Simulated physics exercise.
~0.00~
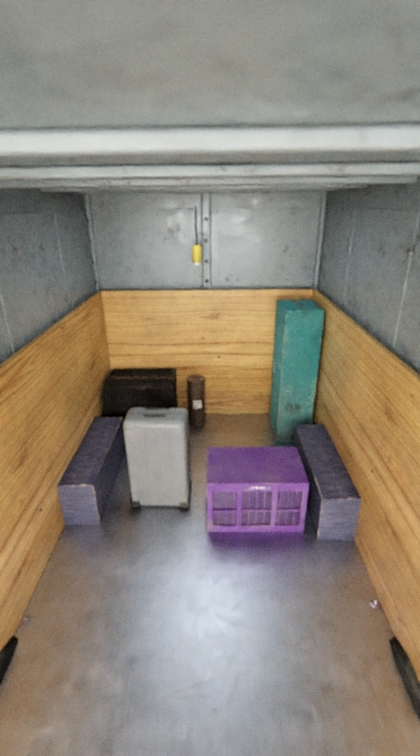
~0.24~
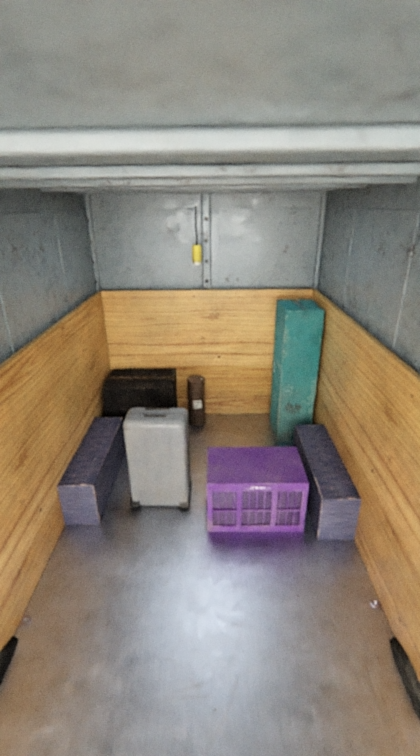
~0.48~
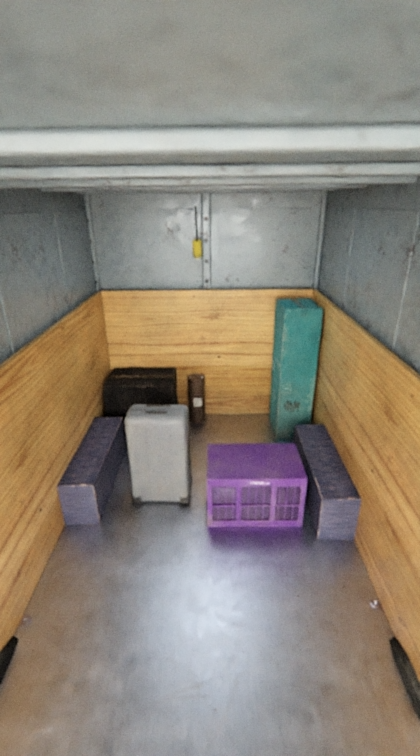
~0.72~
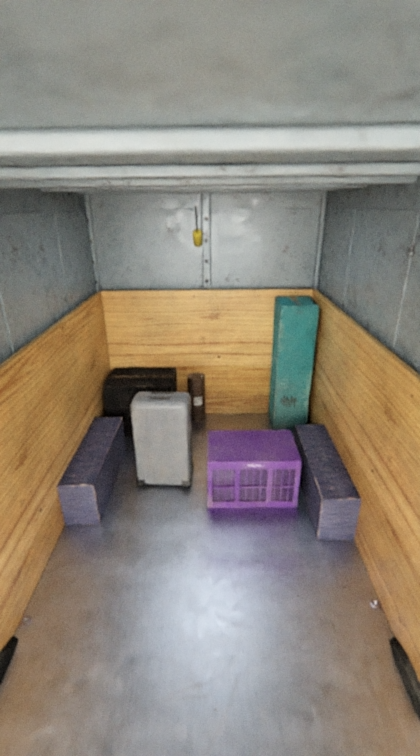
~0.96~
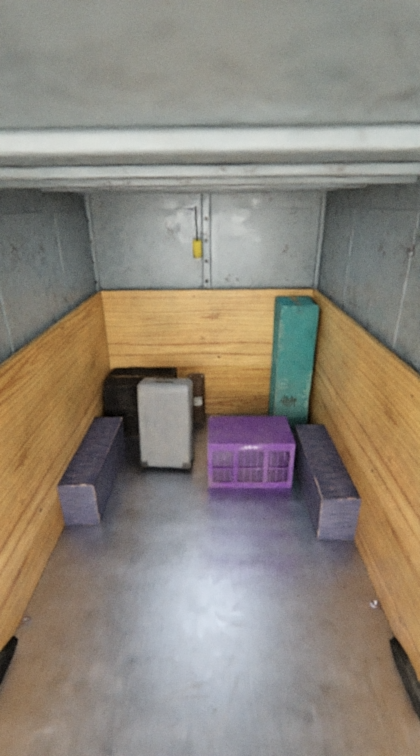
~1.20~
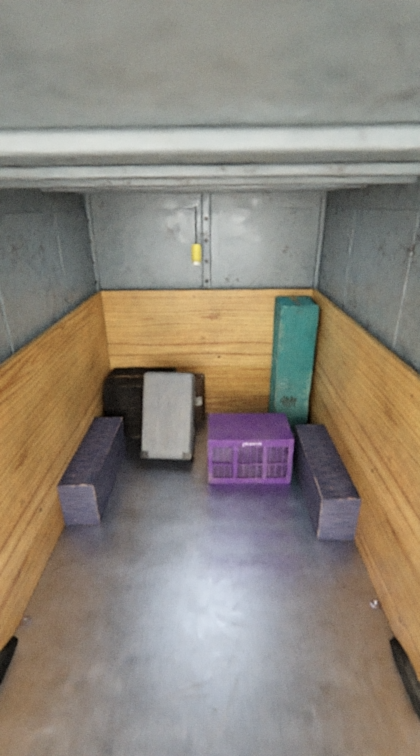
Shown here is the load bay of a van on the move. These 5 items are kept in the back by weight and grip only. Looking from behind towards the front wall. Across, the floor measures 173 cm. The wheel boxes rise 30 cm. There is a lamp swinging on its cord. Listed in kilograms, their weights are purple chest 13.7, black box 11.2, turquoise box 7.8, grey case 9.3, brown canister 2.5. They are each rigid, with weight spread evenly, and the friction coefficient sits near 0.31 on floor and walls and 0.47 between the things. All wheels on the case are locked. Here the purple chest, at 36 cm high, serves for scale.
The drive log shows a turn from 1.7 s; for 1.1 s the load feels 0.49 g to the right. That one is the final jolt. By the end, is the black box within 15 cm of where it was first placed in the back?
No, it is further off.
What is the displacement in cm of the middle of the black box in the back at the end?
50 cm.
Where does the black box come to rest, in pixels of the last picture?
It winds up close to (200, 401).
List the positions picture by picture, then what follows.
Steady run; black box (143, 403); purple chest (254, 488), in the first picture.
Force 0.30 g forwards; grey case (159, 458); brown canister (197, 401), in the second picture.
Force 0.54 g forwards; purple chest (253, 484) shifted 4 cm; turquoise box (293, 370) shifted 4 cm, in the third picture.
Force 0.39 g forwards; grey case (164, 439) shifted 21 cm; brown canister (197, 397) shifted 6 cm, in the fourth picture.
Steady run; grey case (167, 423) at 8° to upright; purple chest (248, 451) shifted 40 cm, in the fifth picture.
Steady run; black box (143, 401) shifted 3 cm; grey case (169, 415) at 27° to upright, in the sixth picture.
Around 2.20 s, force 0.49 g right; black box shifted 7 cm near (152, 402); grey case at 31° to upright; purple chest shifted 45 cm.
Around 2.40 s, force 0.49 g right; black box shifted 18 cm near (165, 401); grey case at 31° to upright; purple chest shifted 45 cm.
Around 2.60 s, force 0.39 g right; black box shifted 33 cm near (181, 401); grey case at 31° to upright; brown canister at 6° to upright.
Around 3.20 s, steady run; black box shifted 49 cm near (200, 401); grey case at 31° to upright; brown canister shifted 57 cm.
Finally (5.8 s), not toppled but over 15 cm from the start, purple chest, black box, grey case and brown canister; the last one still in place (within 15 cm). In the last view, black box near (200, 401).
